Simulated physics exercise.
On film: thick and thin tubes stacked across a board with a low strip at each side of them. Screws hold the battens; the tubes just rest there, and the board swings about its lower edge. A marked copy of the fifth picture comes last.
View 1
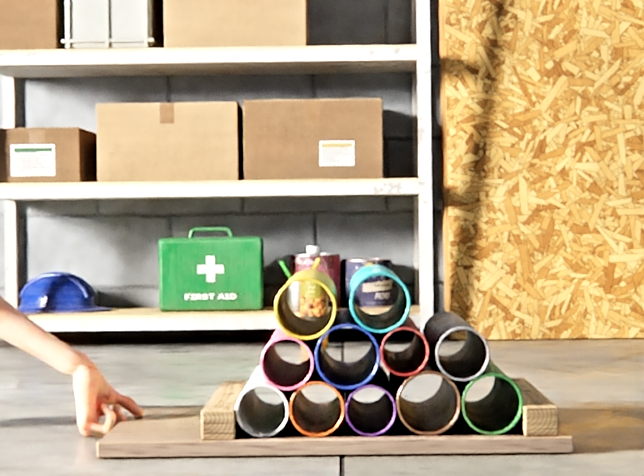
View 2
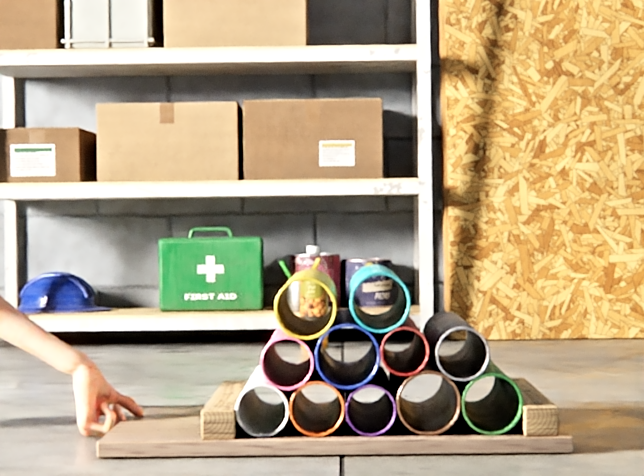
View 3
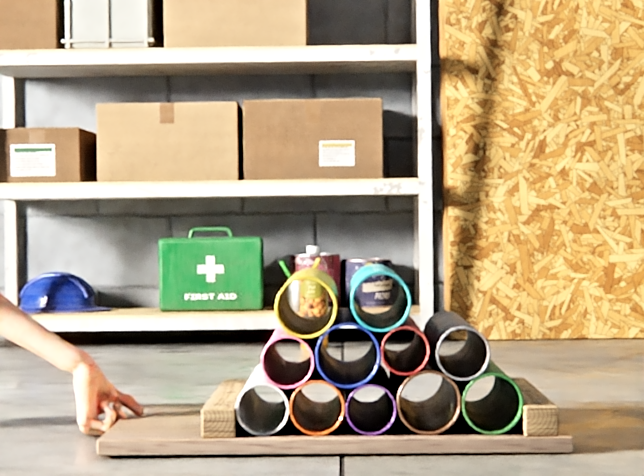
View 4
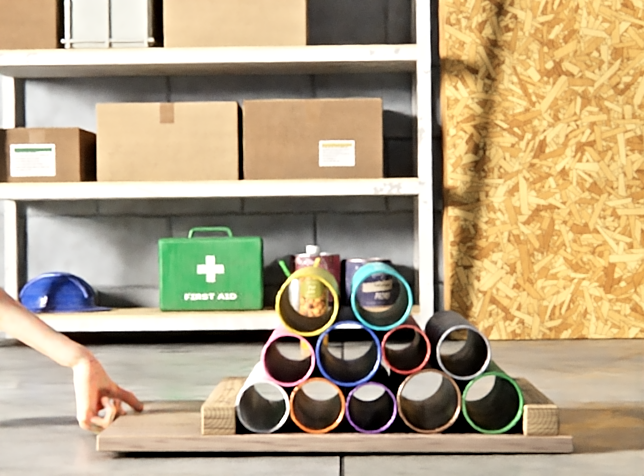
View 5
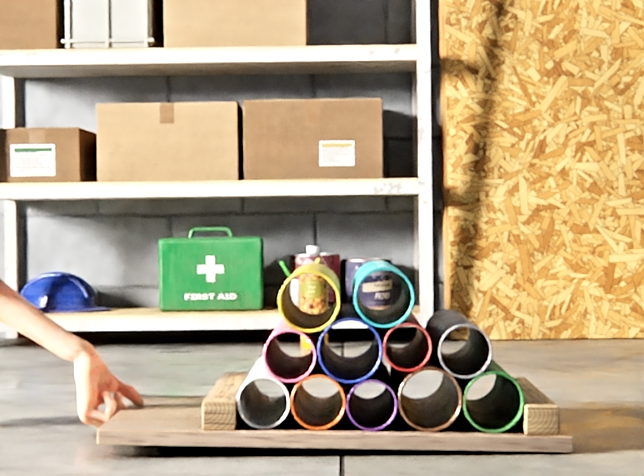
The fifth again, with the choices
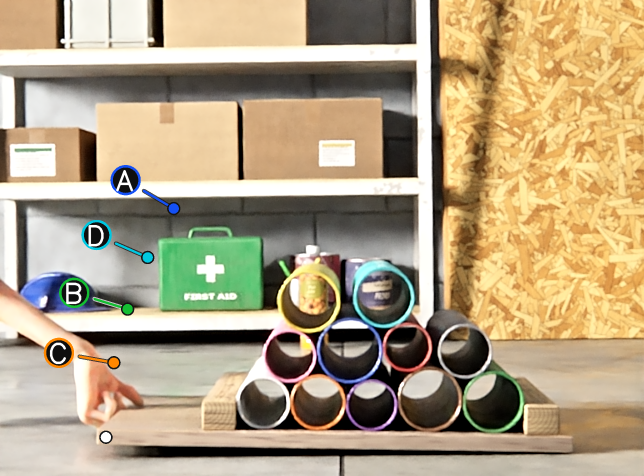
Stacked colourful tubes rest on a board as a hand slightly raises its left end.
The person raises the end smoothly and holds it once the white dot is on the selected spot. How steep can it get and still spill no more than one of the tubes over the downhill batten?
It can be raised to B.
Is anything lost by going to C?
No, at C.
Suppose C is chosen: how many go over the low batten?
The count is none.
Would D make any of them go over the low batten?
At D: Yes.
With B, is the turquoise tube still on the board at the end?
Yes.
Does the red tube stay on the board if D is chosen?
No.
On the marked copy, A at (174, 209); B at (128, 309); C at (114, 363); D at (148, 257); the white dot at (106, 437).
Following B. Soon after the start, board at 13°.
Later, board at 18°.
In the end, board at 18°, none over the low batten.
As for the rest, A five over the low batten; C none over the low batten; D five over the low batten.
